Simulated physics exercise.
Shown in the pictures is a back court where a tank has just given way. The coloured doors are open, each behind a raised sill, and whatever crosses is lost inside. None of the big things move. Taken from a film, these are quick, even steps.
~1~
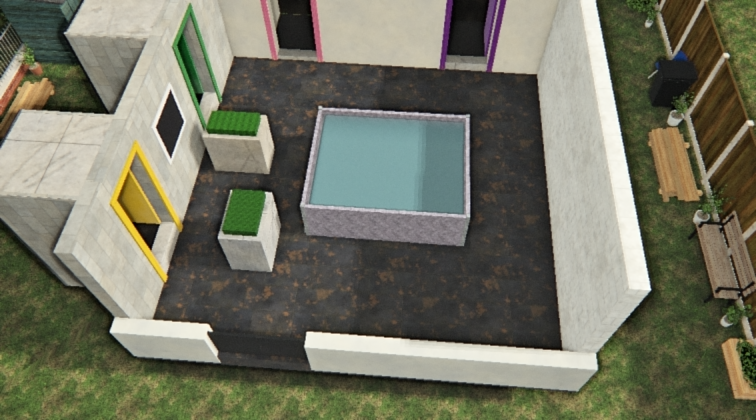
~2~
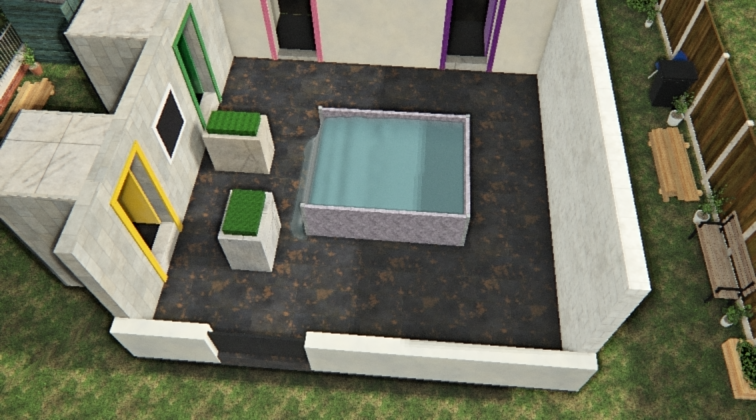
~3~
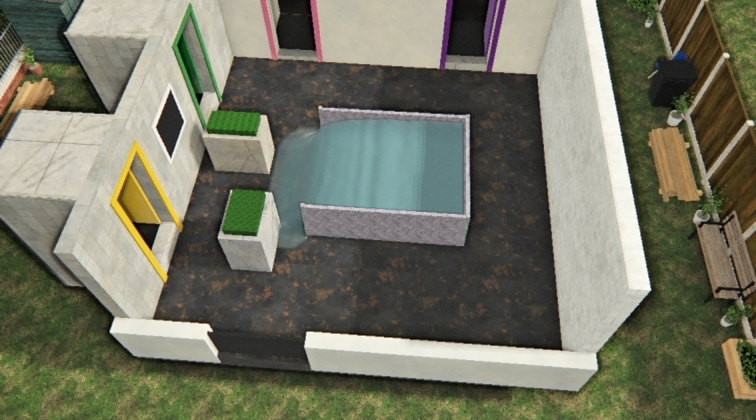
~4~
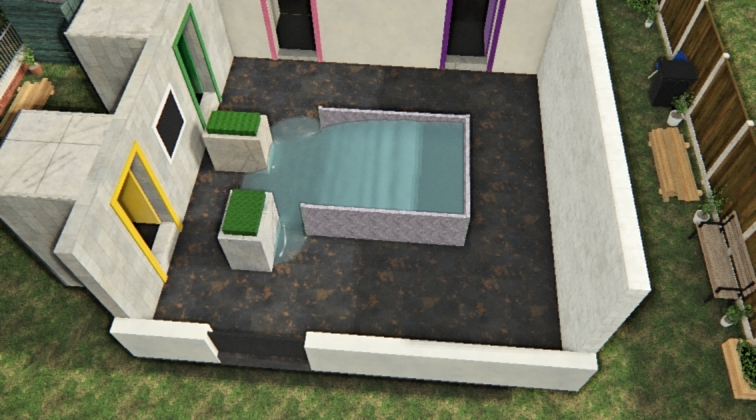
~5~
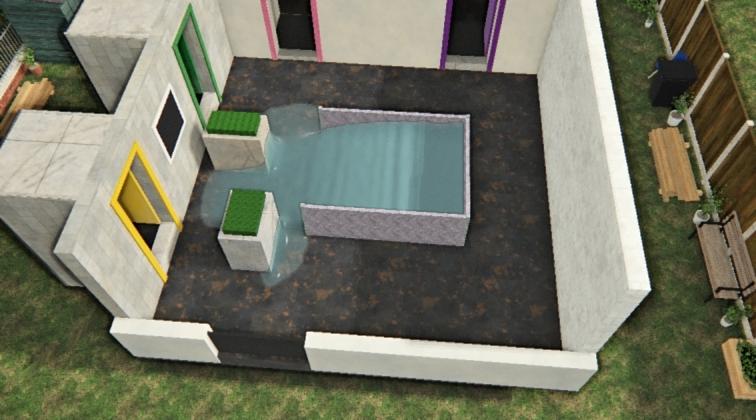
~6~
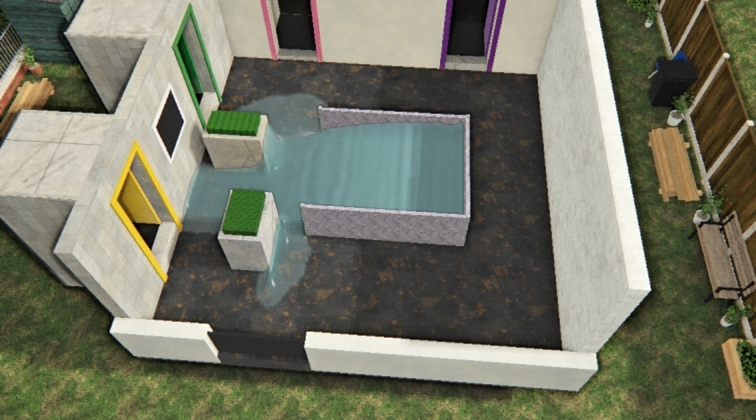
Pale blue water pours through the open left side of a raised, lilac-edged tank in a dark-floored, white-walled court, seen from high above by a still camera. Two grass-topped blocks stand left of the tank, near open yellow and green doorways, with pink and purple ones behind. The water spreads leftward, reaches the blocks, then runs between and around them toward the left wall.
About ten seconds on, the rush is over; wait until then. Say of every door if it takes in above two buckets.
At the end, pink door: Over the line on that one. Purple door: Not over the line on that one. Green door: Not over the line on that one. Yellow door: Not over the line on that one.
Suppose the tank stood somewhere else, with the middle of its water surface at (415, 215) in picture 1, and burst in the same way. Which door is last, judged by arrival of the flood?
That would be the purple-painted one.
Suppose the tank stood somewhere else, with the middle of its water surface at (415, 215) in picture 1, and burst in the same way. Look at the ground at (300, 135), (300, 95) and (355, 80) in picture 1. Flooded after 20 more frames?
In that order: Wet, flooded, wet.
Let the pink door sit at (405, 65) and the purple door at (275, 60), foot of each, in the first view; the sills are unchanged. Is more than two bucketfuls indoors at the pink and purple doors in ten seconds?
Note - pink ends up short of it; purple ends up above it.
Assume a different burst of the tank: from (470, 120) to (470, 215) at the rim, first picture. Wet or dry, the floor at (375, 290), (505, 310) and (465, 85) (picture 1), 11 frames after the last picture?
Log: Point 1 unreached; point 2 inundated; point 3 inundated.
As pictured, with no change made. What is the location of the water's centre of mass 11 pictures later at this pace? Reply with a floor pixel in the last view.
Roughly (301, 186).
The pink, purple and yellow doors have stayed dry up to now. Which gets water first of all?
It's the one in yellow.
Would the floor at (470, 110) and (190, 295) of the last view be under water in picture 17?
So I'd put them as unwetted and swamped.
A moment on, water covers 30 % of the floor; the pink door not reached, the purple door not reached, the green door wet at the sill, nothing in, the yellow door wet at the sill, nothing in.
Next, water covers 40 % of the floor; the pink door under two buckets in, the purple door not reached, the green door wet at the sill, nothing in, the yellow door wet at the sill, nothing in.
Then, water covers 60 % of the floor; the pink door far over two buckets in, the purple door not reached, the green door wet at the sill, nothing in, the yellow door under two buckets in.
Later, water covers 95 % of the floor; the pink door far over two buckets in, the purple door wet at the sill, nothing in, the green door wet at the sill, nothing in, the yellow door under two buckets in.
In the end, water covers 100 % of the floor; the pink door far over two buckets in, the purple door wet at the sill, nothing in, the green door wet at the sill, nothing in, the yellow door under two buckets in.
